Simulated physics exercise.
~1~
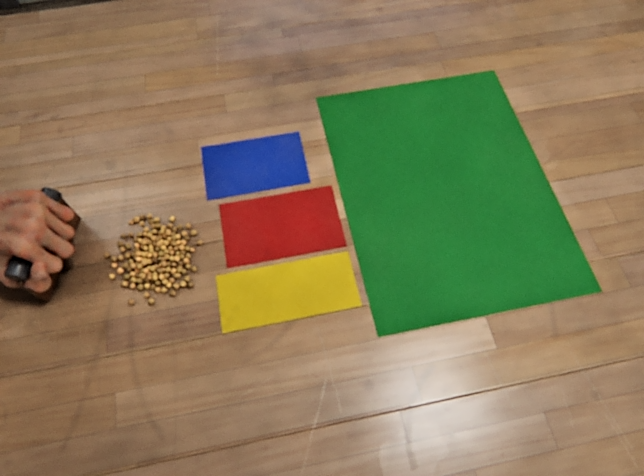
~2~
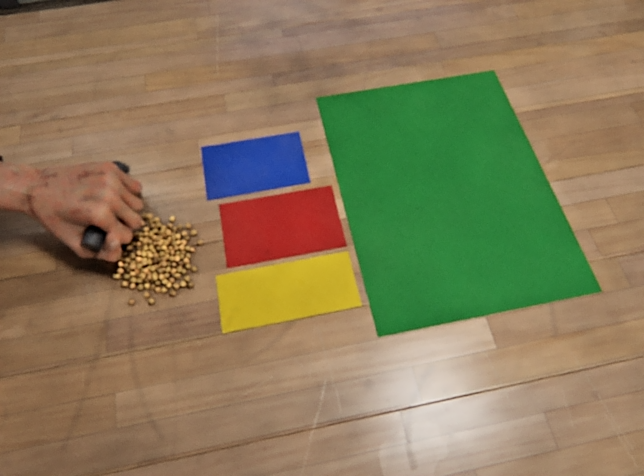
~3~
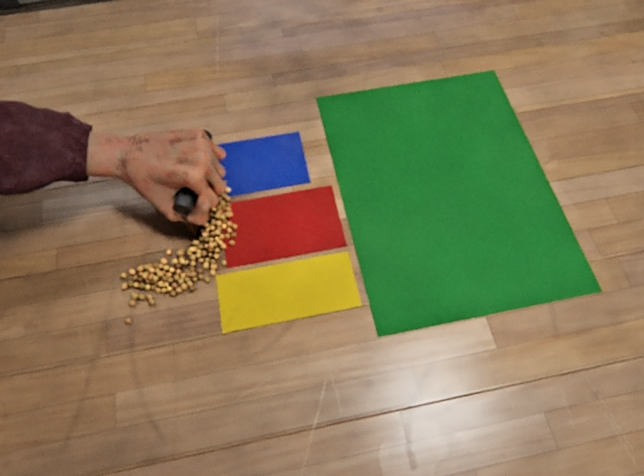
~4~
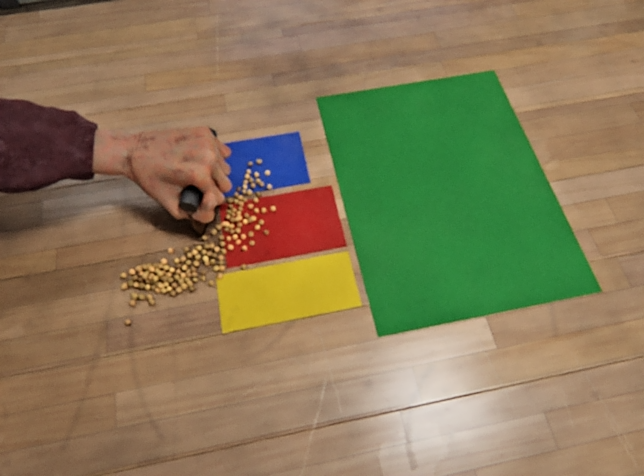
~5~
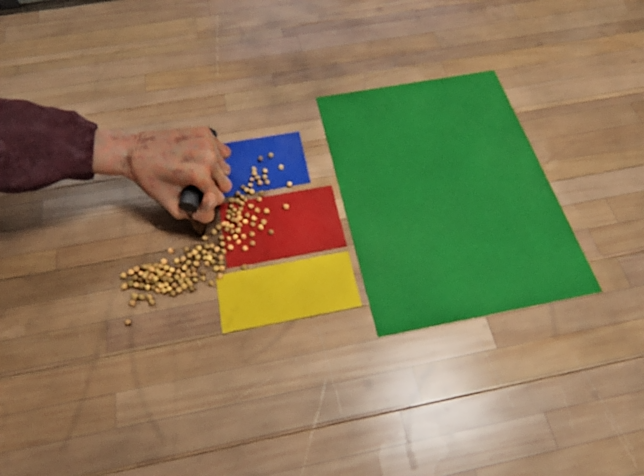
A hand pushes dried chickpeas rightward with a scraper, scattering some onto red and blue sheets.
